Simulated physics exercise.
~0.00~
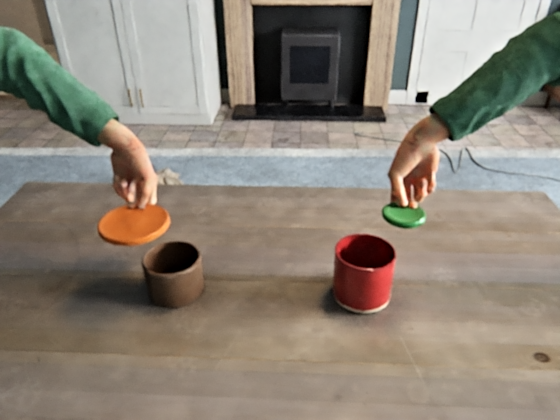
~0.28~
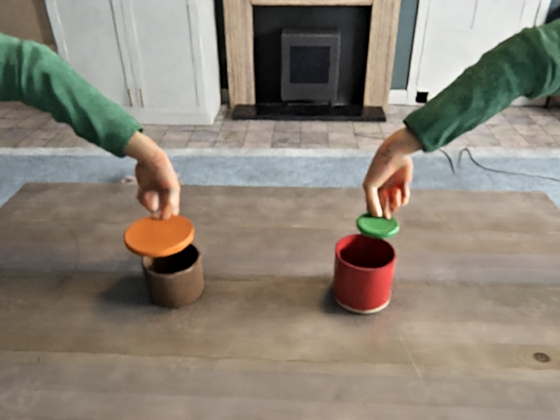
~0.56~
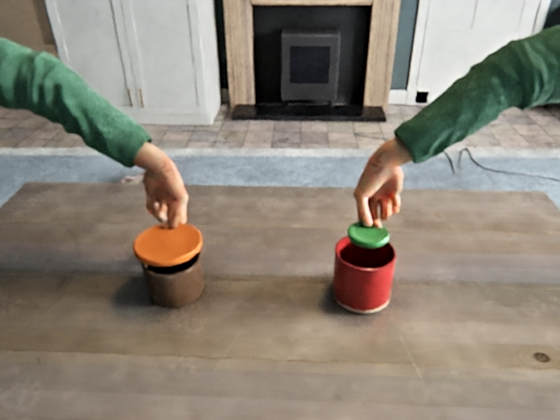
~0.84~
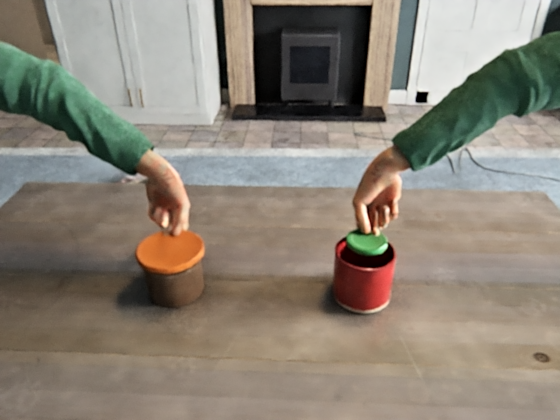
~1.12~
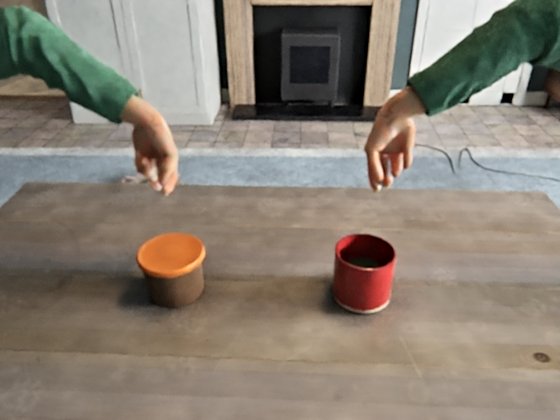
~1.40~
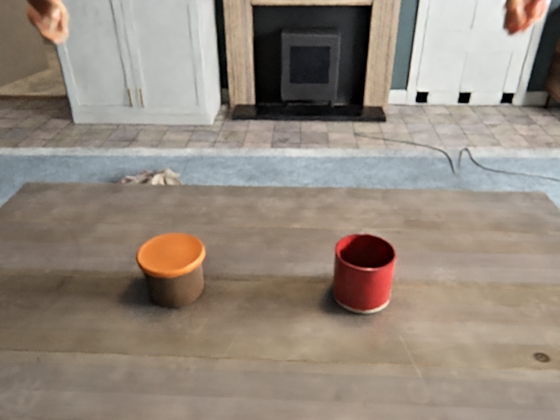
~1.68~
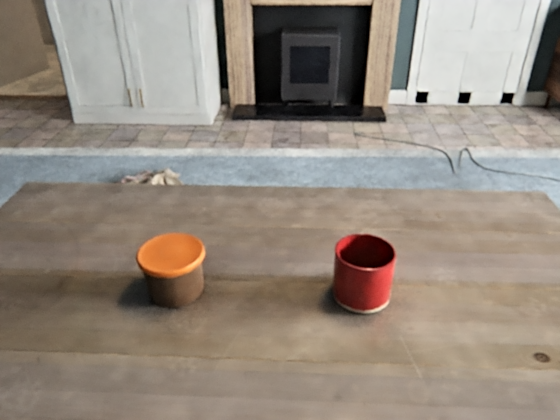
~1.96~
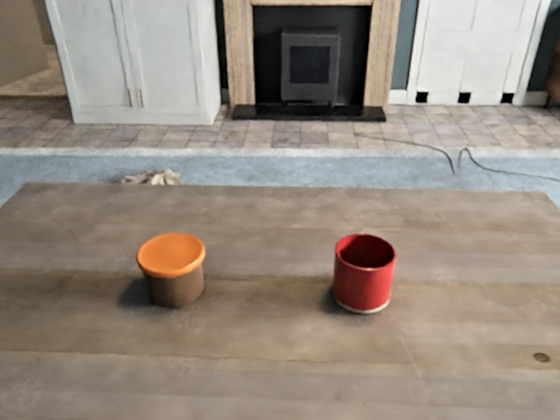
We see two hands lower an orange disc onto a brown beaker and a smaller green disc into a red mug, then let go and withdraw. The orange disc rests across the beaker's rim, while the green one drops inside the mug, out of sight.
